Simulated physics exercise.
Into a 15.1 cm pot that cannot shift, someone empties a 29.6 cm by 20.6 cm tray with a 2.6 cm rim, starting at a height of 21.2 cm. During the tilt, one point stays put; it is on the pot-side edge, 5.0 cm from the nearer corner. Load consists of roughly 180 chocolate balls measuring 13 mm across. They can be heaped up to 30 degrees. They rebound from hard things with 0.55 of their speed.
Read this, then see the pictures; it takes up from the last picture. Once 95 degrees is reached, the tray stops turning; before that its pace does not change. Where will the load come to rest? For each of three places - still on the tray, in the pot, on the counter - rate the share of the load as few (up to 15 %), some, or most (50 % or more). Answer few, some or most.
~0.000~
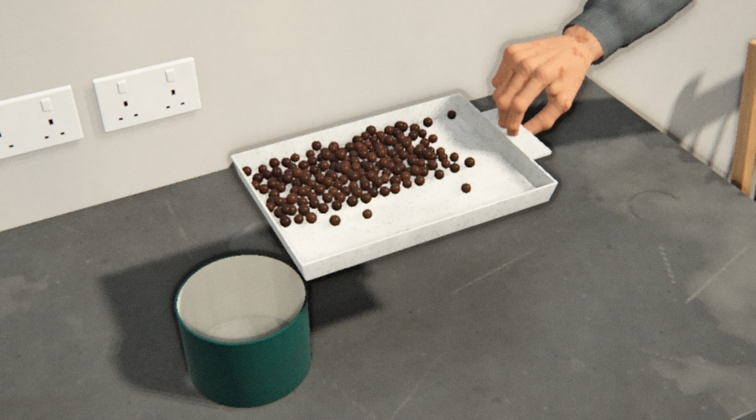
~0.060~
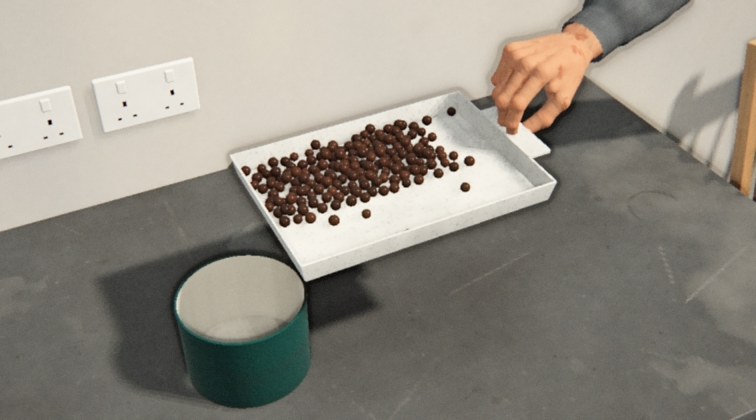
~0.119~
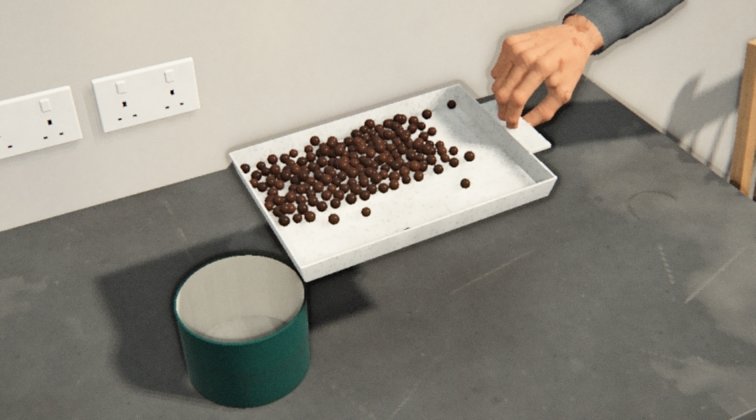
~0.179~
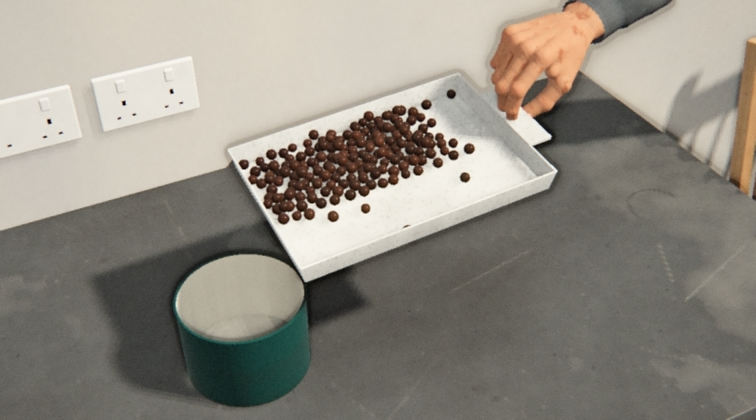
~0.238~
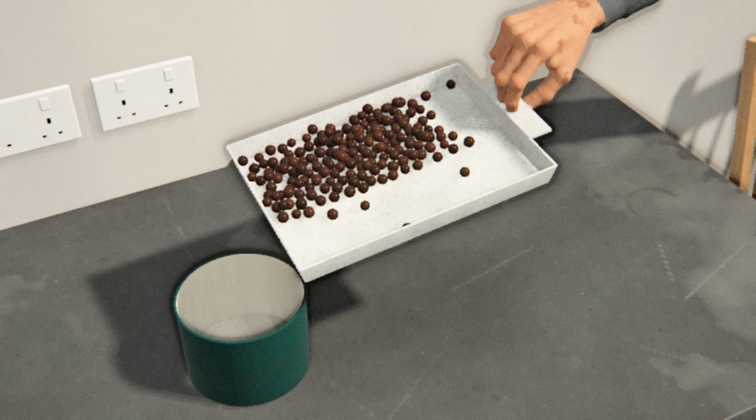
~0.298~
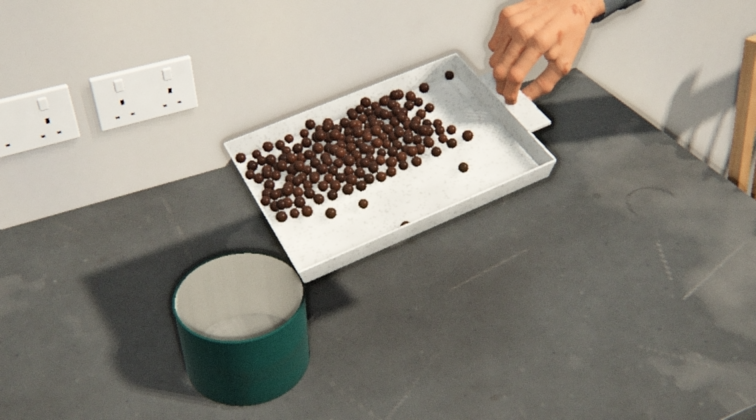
Tray: Few; pot: Few; counter: Most.
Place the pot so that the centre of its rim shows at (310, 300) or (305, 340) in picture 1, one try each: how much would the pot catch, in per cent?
Close to 0 in a hundred, then close to 80 in a hundred.
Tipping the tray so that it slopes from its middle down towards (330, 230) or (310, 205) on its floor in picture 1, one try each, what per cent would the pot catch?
Near 20 and 65 per cent, in that order.
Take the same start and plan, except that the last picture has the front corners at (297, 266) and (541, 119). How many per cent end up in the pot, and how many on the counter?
You'd end with pot at 45 and counter at 55.
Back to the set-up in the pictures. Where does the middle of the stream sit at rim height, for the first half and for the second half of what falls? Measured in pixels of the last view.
Around (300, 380), then around (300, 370).
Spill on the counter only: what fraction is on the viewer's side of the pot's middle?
About 100 per cent.
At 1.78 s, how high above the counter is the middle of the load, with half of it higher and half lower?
The halfway mark is near 28 cm.
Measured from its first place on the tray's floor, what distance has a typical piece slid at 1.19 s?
Displacement on the tray: Roughly 8 cm.
Then, at 1.19 s, tilt 50 degrees; the tray holds 100 %, the pot 0 %.
After 1.78 s, tilt 76 degrees; the tray holds 95 %, the pot 0 %.
After 2.43 s, tilt 95 degrees; the tray holds 5 %, the pot 0 %.
At rest (3.6 s), tray 0 %, pot 0 %, counter 100 %.
